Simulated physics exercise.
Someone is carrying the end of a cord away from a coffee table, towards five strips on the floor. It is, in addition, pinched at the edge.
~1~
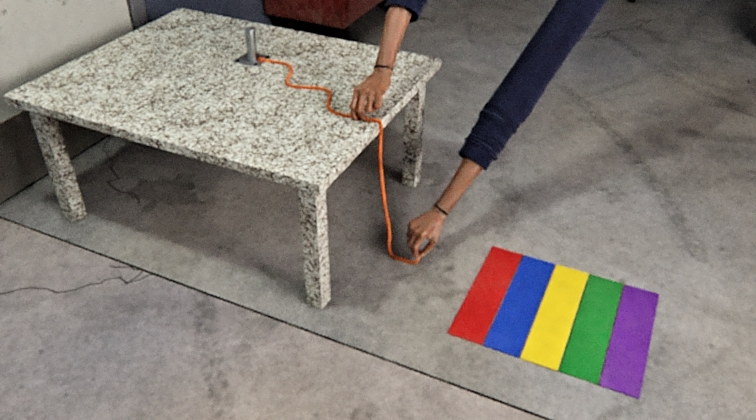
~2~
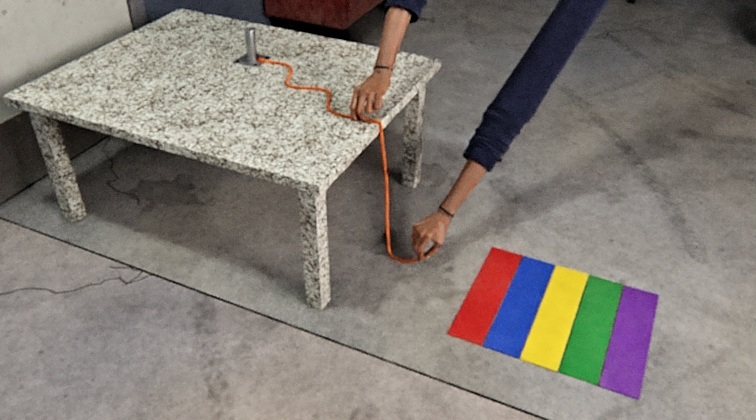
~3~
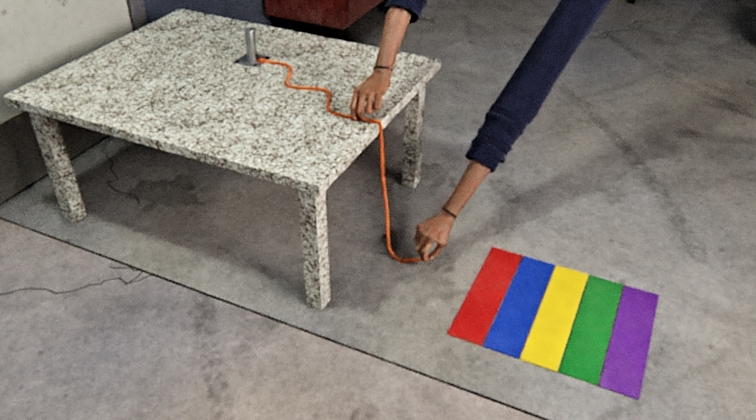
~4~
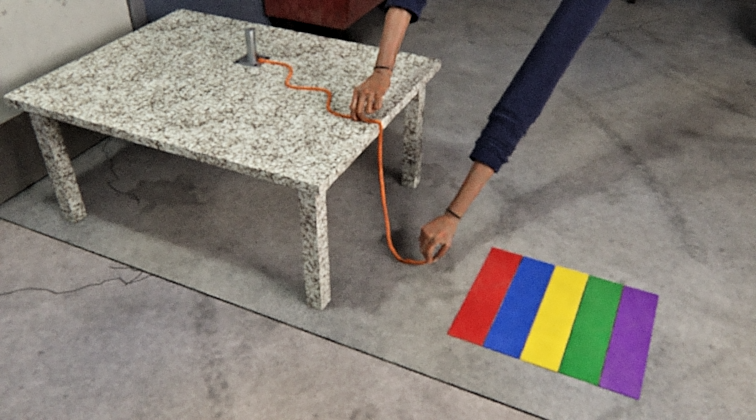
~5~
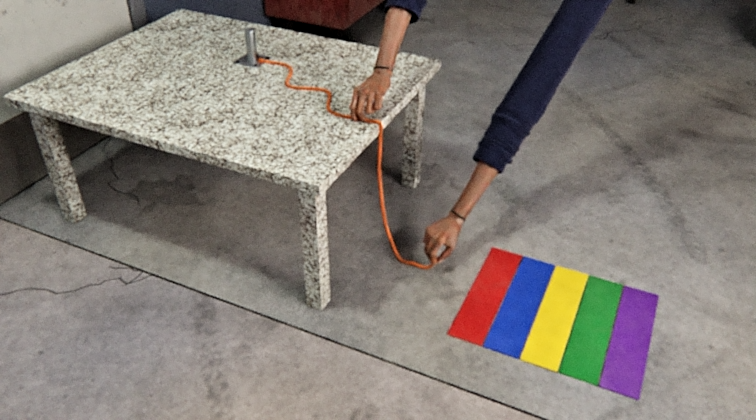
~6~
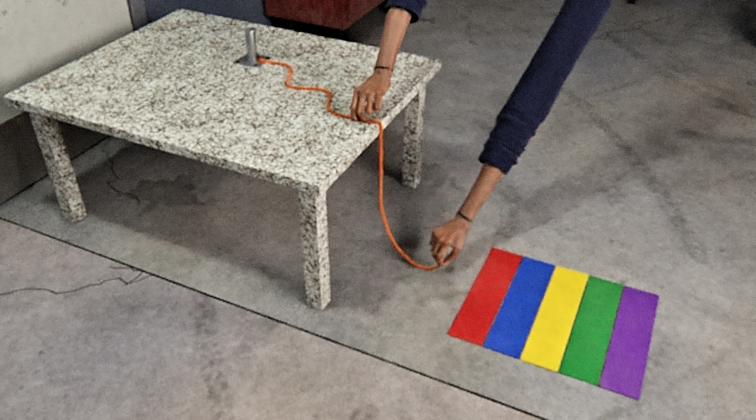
The clip shows one hand pinching an orange cord at the edge of a speckled coffee table while the other slowly draws its hanging end a short way right, nearer the red side of five coloured floor strips.
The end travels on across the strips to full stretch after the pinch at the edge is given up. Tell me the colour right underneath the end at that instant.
Right underneath is yellow.
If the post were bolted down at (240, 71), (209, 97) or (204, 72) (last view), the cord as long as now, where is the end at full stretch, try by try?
Approximate places, in that order: (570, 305), (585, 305), (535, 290).
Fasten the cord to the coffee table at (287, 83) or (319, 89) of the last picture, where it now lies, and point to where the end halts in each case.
It ends up at (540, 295) the first time and at (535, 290) the second time.
Early on, end near (495, 279); over red.
Midway, end near (538, 292); over blue.
At the end of the slack, end near (564, 300); over yellow. The end stops over the yellow strip.
